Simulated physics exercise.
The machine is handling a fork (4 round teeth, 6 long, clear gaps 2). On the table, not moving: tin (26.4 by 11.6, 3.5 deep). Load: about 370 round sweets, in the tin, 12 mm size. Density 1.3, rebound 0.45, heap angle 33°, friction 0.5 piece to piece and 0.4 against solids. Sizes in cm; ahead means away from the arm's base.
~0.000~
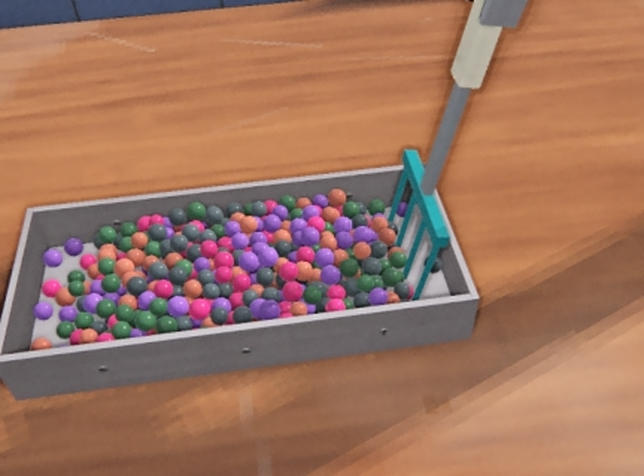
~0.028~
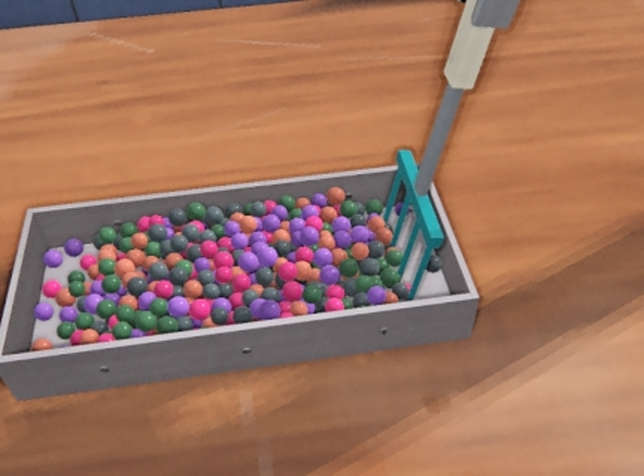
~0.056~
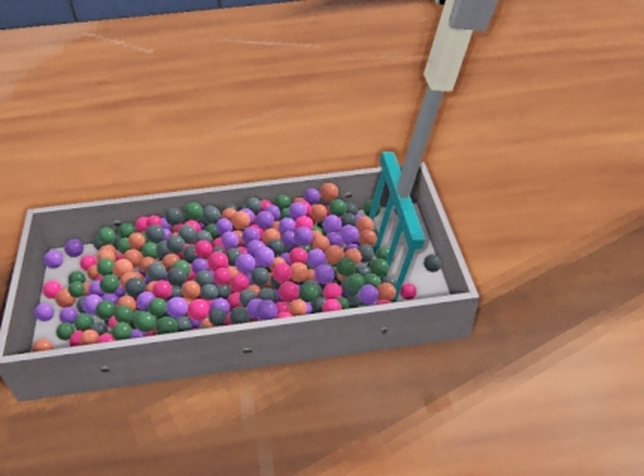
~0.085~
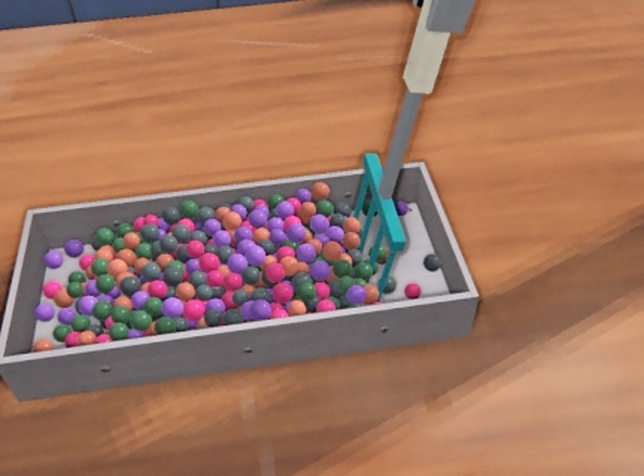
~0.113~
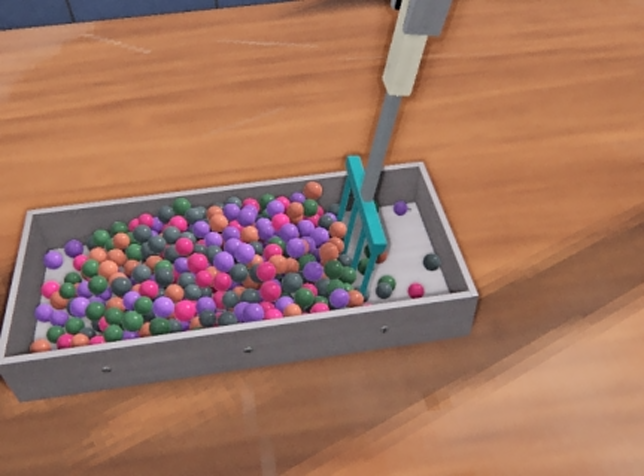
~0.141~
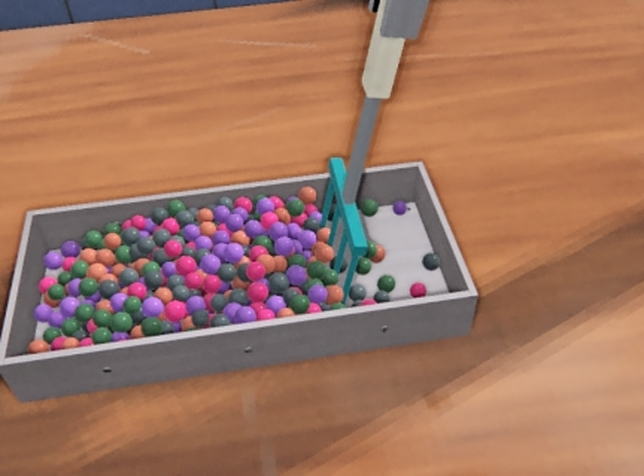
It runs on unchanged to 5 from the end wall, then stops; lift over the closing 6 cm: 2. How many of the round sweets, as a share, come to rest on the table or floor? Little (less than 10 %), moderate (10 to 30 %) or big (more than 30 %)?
Share on the table or floor: Moderate (10 to 30 %).
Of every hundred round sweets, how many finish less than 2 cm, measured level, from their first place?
About 25 per cent.
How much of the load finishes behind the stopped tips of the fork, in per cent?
Roughly 50 per cent.
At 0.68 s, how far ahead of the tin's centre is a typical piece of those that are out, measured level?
About 14 cm.
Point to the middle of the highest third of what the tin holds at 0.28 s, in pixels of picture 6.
Around (194, 257).
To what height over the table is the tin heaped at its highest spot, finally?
Roughly 5.5 cm.
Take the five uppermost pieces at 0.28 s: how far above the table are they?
Some 6 cm.
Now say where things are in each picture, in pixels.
The first picture shows fork bar at (424, 196), sloping 79°; upper third of the load around (248, 262), from x 40 to 435, top at y 200; 371 in the tin.
The second picture shows fork bar at (418, 196), sloping 79°; upper third of the load around (250, 258), from x 40 to 435, top at y 195.
The third picture shows fork bar at (401, 198), sloping 79°; upper third of the load around (251, 264), from x 45 to 430, top at y 190.
The fourth picture shows fork bar at (383, 200), sloping 79°; upper third of the load around (246, 264), from x 45 to 430, top at y 190.
The fifth picture shows fork bar at (365, 202), sloping 79°; upper third of the load around (231, 265), from x 40 to 430, top at y 190.
The sixth picture shows fork bar at (347, 204), sloping 79°; upper third of the load around (225, 266), from x 40 to 430, top at y 195; 371 in the tin.
After 0.28 s, sloping 79°, highest piece 7 above the table; 371 in the tin.
After 0.41 s, sloping 79°, highest piece 8 above the table; 360 in the tin, 2 on the table or floor, 9 in flight or on the tool.
After 0.68 s, sloping 79°, highest piece 5 above the table; 319 in the tin, 48 on the table or floor, 4 in flight or on the tool.
After 1.38 s, sloping 79°, highest piece 5 above the table; 316 in the tin, 55 on the table or floor.
At rest, 316 in the tin, 55 on the table or floor. That is 15 % on the table or floor.
